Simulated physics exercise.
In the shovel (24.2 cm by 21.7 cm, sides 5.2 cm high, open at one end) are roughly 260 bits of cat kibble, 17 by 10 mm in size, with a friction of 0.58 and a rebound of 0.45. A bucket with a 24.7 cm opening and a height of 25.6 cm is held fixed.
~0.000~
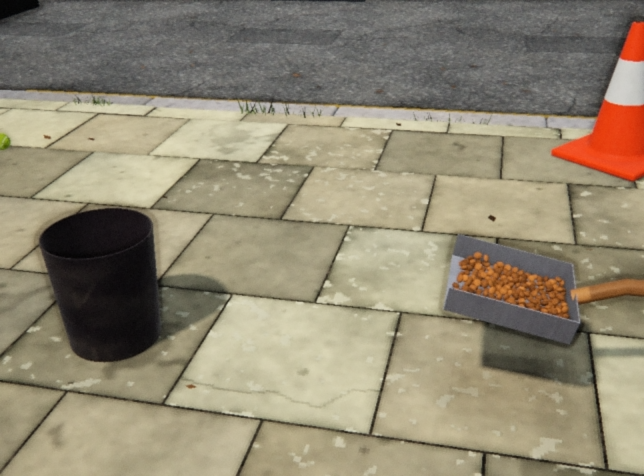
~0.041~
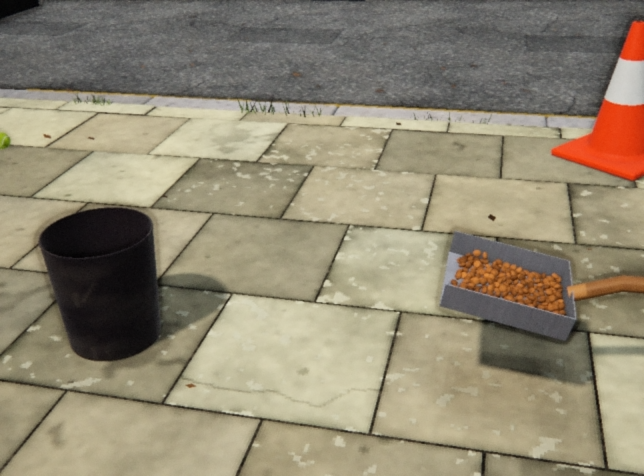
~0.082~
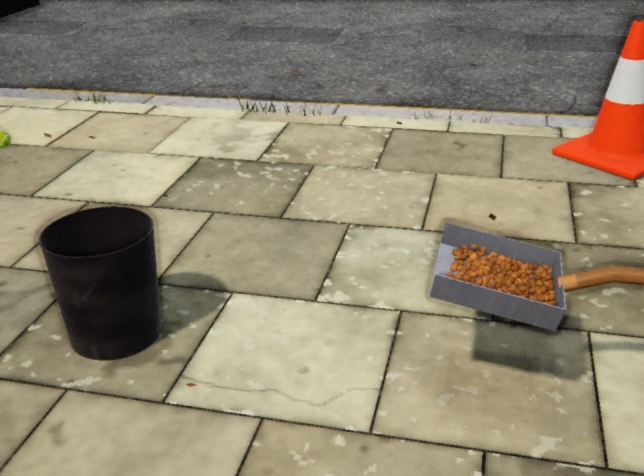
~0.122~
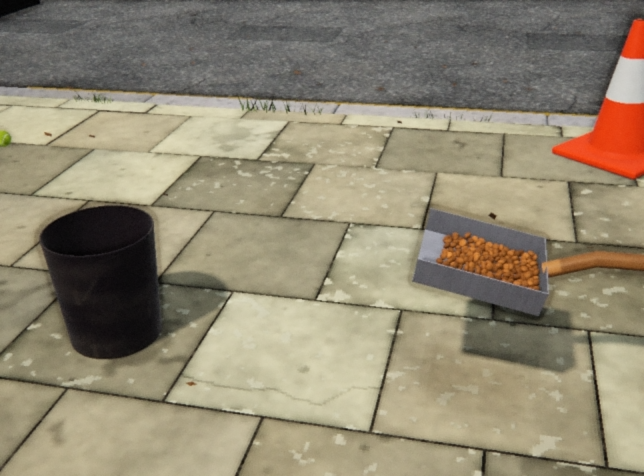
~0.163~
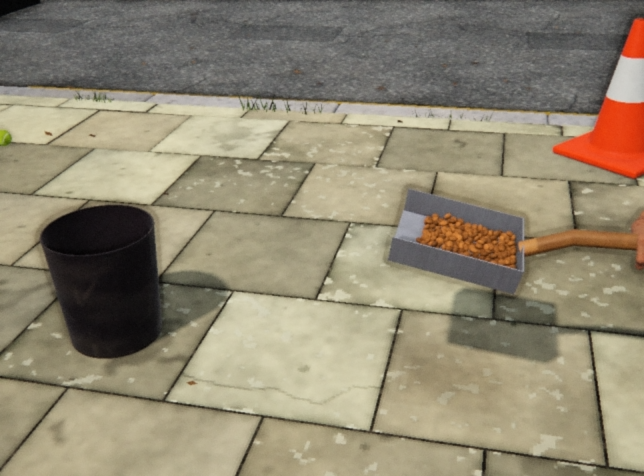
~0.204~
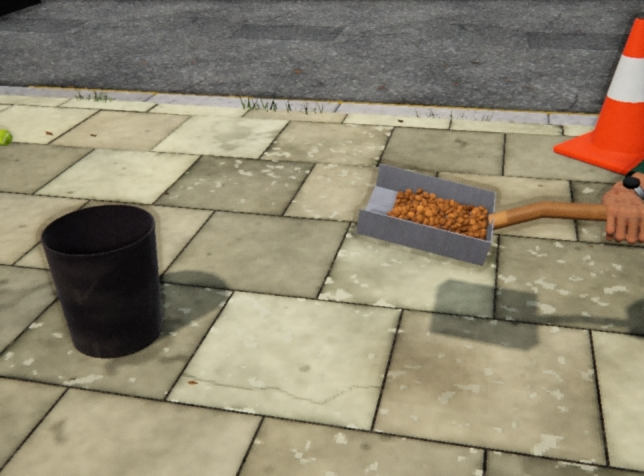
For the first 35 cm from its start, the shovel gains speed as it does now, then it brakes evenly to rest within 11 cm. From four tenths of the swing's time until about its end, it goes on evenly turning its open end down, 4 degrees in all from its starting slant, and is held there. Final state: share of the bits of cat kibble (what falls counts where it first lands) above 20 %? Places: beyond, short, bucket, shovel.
Ground beyond: Over, on the ground short of the target's middle: Under, bucket: Under, shovel: Under.
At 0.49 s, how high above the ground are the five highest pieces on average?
Estimated height: Roughly 65 centimetres.
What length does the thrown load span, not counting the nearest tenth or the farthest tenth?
Length approx. 20 cm.
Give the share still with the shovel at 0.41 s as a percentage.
About 5 %.
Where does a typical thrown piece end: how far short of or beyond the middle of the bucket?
About 45 cm beyond.
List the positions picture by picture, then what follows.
In the first picture, shovel at (513, 307); tilt 11 degrees; moved 0.0 cm; low side right; open edge at (447, 280); middle of the load at (516, 296); bucket at (97, 232).
In the second picture, shovel at (509, 304); tilt 11 degrees; moved 0.9 cm; low side right; open edge at (444, 277); middle of the load at (508, 291).
In the third picture, shovel at (499, 294); tilt 11 degrees; moved 3.7 cm; low side right; open edge at (434, 268); middle of the load at (502, 282).
In the fourth picture, shovel at (482, 278); tilt 11 degrees; moved 8.1 cm; low side right; open edge at (418, 254); middle of the load at (490, 267).
In the fifth picture, shovel at (457, 256); tilt 11 degrees; moved 14.4 cm; low side right; open edge at (395, 233); middle of the load at (472, 249).
In the sixth picture, shovel at (424, 228); tilt 11 degrees; moved 22.6 cm; low side right; open edge at (366, 208); middle of the load at (442, 222); bucket at (99, 228). It turns about 20 degrees a second.
After 0.31 s, tilt 9 degrees; shovel 100 %; middle of all pieces near (334, 137).
Then, at 0.41 s, tilt 8 degrees; shovel 5 %, in the air 95 %; middle of all pieces near (229, 93).
Then, at 0.49 s, tilt 8 degrees; in the air 100 %; middle of all pieces near (151, 94).
After 0.57 s, tilt 8 degrees; in the air 100 %; middle of all pieces near (84, 124).
At rest (1.7 s), beyond 100 %, short 0 %, bucket 0 %, shovel 0 %.
